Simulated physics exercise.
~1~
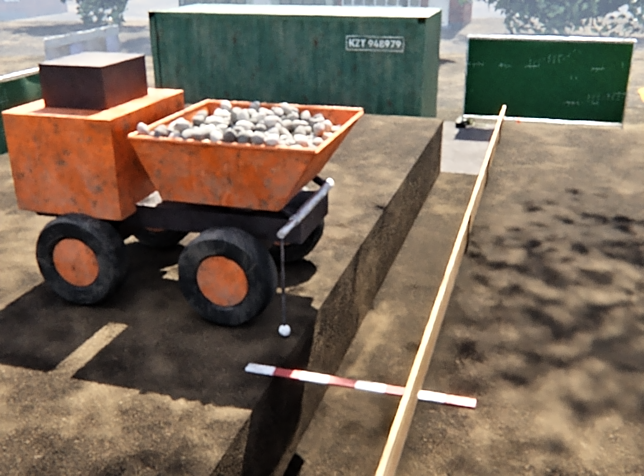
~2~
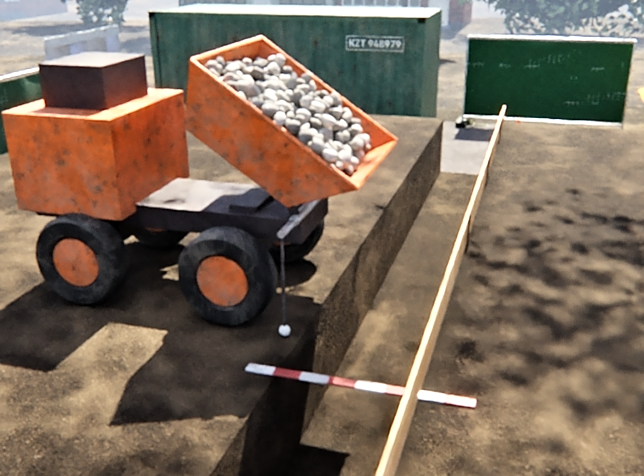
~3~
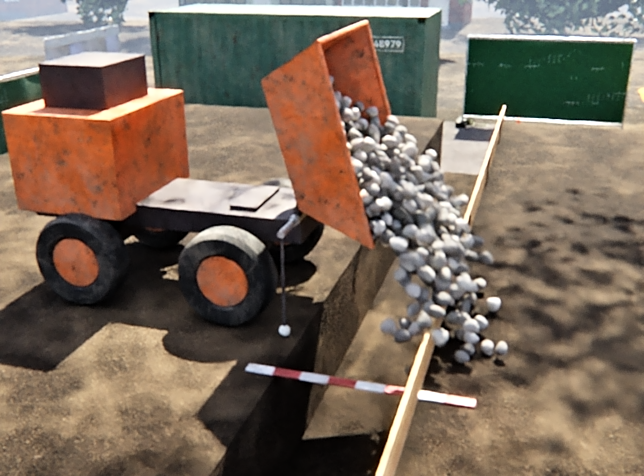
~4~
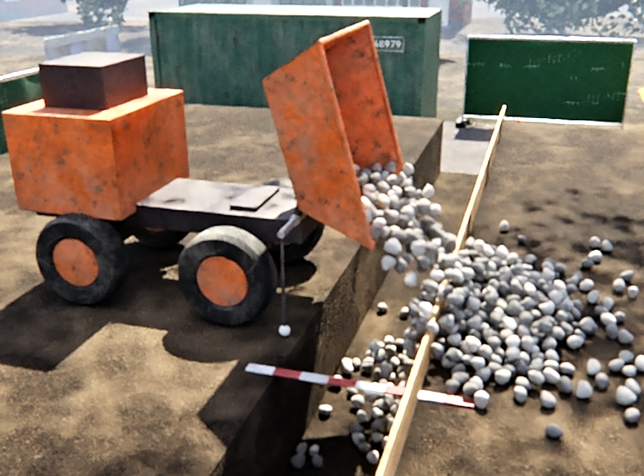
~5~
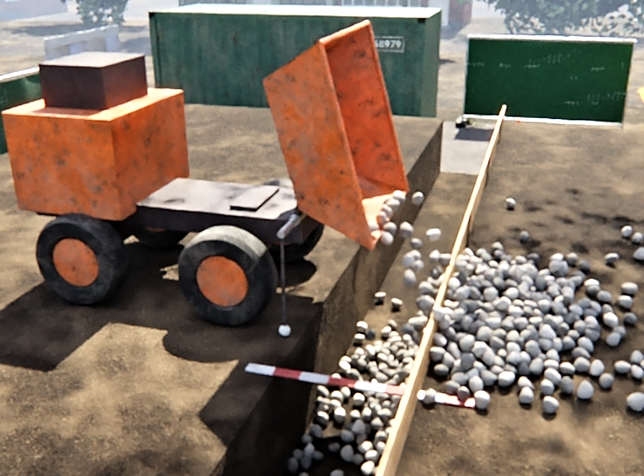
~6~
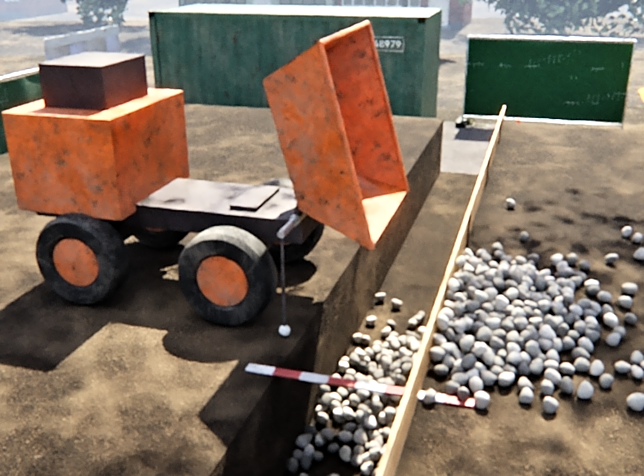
In this clip, an orange dumper tips its raised body forward to the right, pouring grey cobbles over the edge of a trench; they tumble across a long wooden board, and the body ends steeply tilted and empty, with stones lying in the trench and scattered beyond it.
